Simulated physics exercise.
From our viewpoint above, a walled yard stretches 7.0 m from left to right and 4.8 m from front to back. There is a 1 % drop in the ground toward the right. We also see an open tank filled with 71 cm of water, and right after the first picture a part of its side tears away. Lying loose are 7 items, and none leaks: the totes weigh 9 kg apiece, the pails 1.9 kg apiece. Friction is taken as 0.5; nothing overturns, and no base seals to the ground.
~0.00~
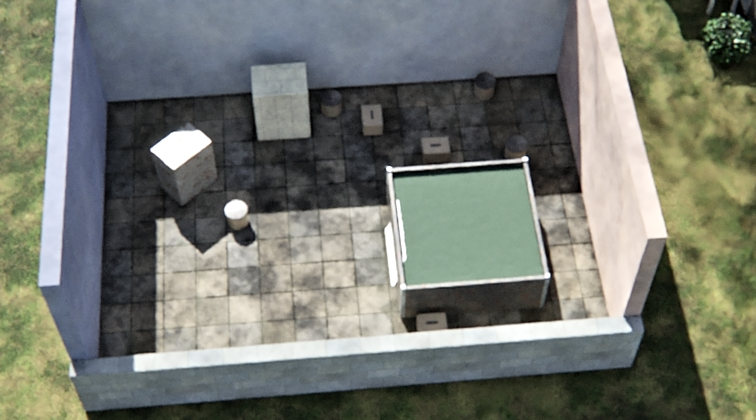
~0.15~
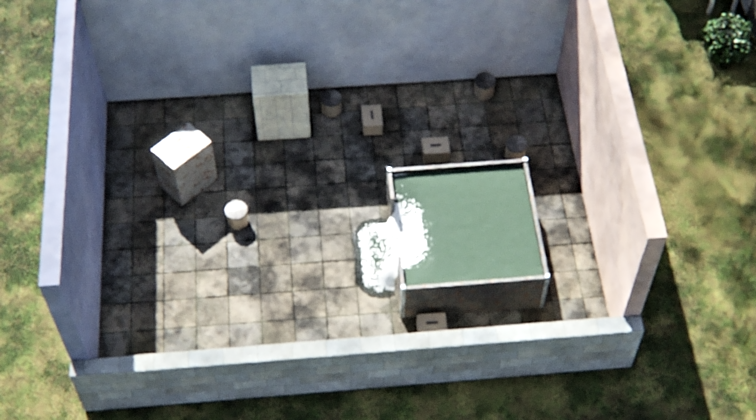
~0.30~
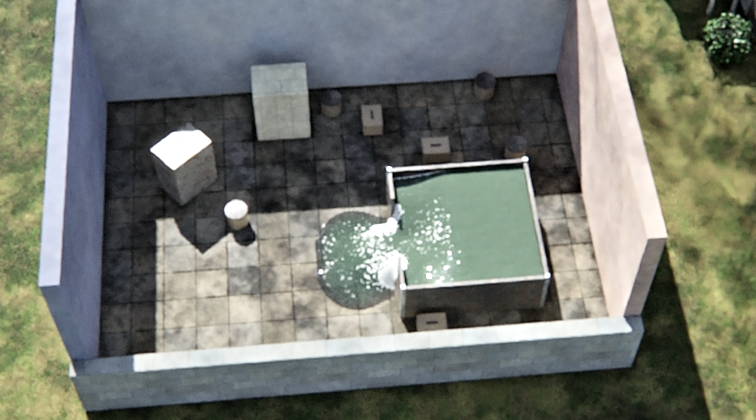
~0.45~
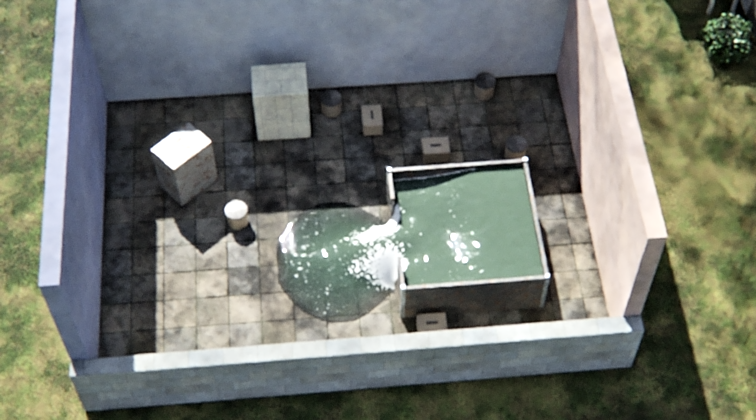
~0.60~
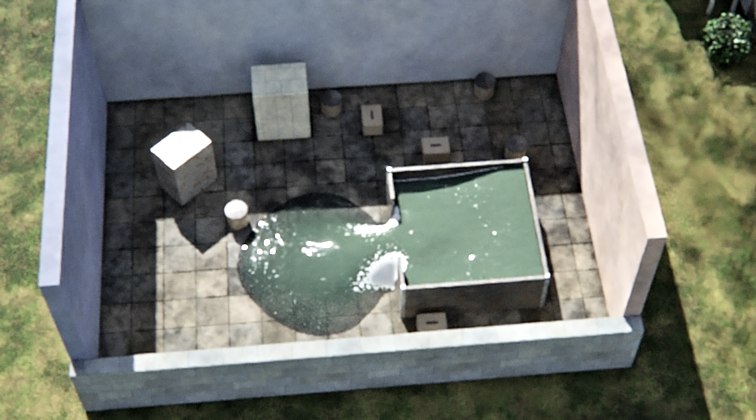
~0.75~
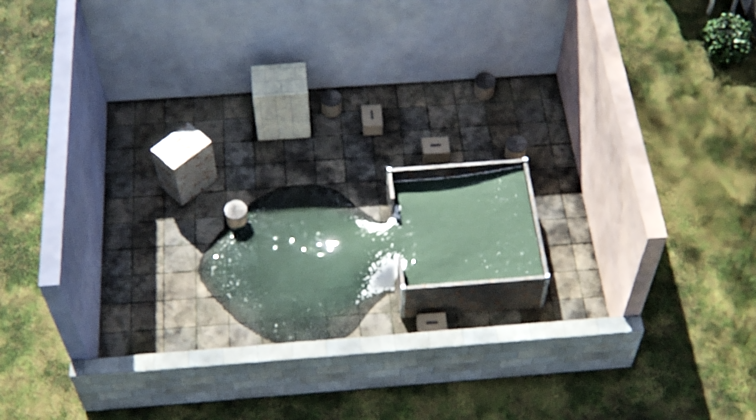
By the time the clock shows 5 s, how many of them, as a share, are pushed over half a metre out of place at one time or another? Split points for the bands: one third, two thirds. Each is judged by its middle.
I expect that share to be quite small, below a third.
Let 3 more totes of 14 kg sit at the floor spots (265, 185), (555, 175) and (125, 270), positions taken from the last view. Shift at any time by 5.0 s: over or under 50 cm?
Respectively: Tops it; doesn't reach it; tops it.
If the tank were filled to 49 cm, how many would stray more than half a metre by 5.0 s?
Result: 1.
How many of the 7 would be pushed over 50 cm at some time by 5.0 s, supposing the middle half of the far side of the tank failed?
Then it comes to 5.
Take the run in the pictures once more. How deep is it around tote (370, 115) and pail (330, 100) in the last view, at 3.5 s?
I'd put it at 0 cm and 1 cm respectively.
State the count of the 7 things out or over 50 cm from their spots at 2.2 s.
I make it 1 by then.
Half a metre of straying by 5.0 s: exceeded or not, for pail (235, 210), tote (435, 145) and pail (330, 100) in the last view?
Beyond the mark, within the mark, within the mark.
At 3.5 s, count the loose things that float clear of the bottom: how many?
My tally comes to 1.
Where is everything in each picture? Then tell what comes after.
In the first frame, a pail at (236, 210) rests on the ground; a tote at (436, 145) rests on the ground; water covers 3.7 m2; 0 of 7 have shifted.
In the second frame, a pail at (236, 210), on the bottom; a tote at (436, 145) rests on the ground; 4.3 m2 under water; 0 of 7 have shifted.
In the third frame, a pail at (236, 210) rests on the ground; a tote at (436, 145) rests on the ground; 5.2 m2 under water; 0 of 7 have shifted.
In the fourth frame, a pail at (236, 210) rests on the ground; a tote at (436, 145), on the bottom; 6.2 m2 under water; 0 of 7 have shifted.
In the fifth frame, a pail at (236, 210), on the bottom; a tote at (436, 145) rests on the ground; 7.5 m2 under water; 0 of 7 have shifted.
In the sixth frame, a pail at (236, 210) rests on the ground; a tote at (436, 145), on the bottom; water covers 8.9 m2; 0 of 7 have shifted.
After 1.1 s 1 of 7 are over 50 cm from their spots; 0 afloat.
After 2.2 s 1 of 7 are over 50 cm from their spots; 1 afloat.
After 3.5 s 1 of 7 are over 50 cm from their spots; 1 afloat.
After 5.0 s 1 of 7 are over 50 cm from their spots, and 1 have been at some point; 1 afloat.
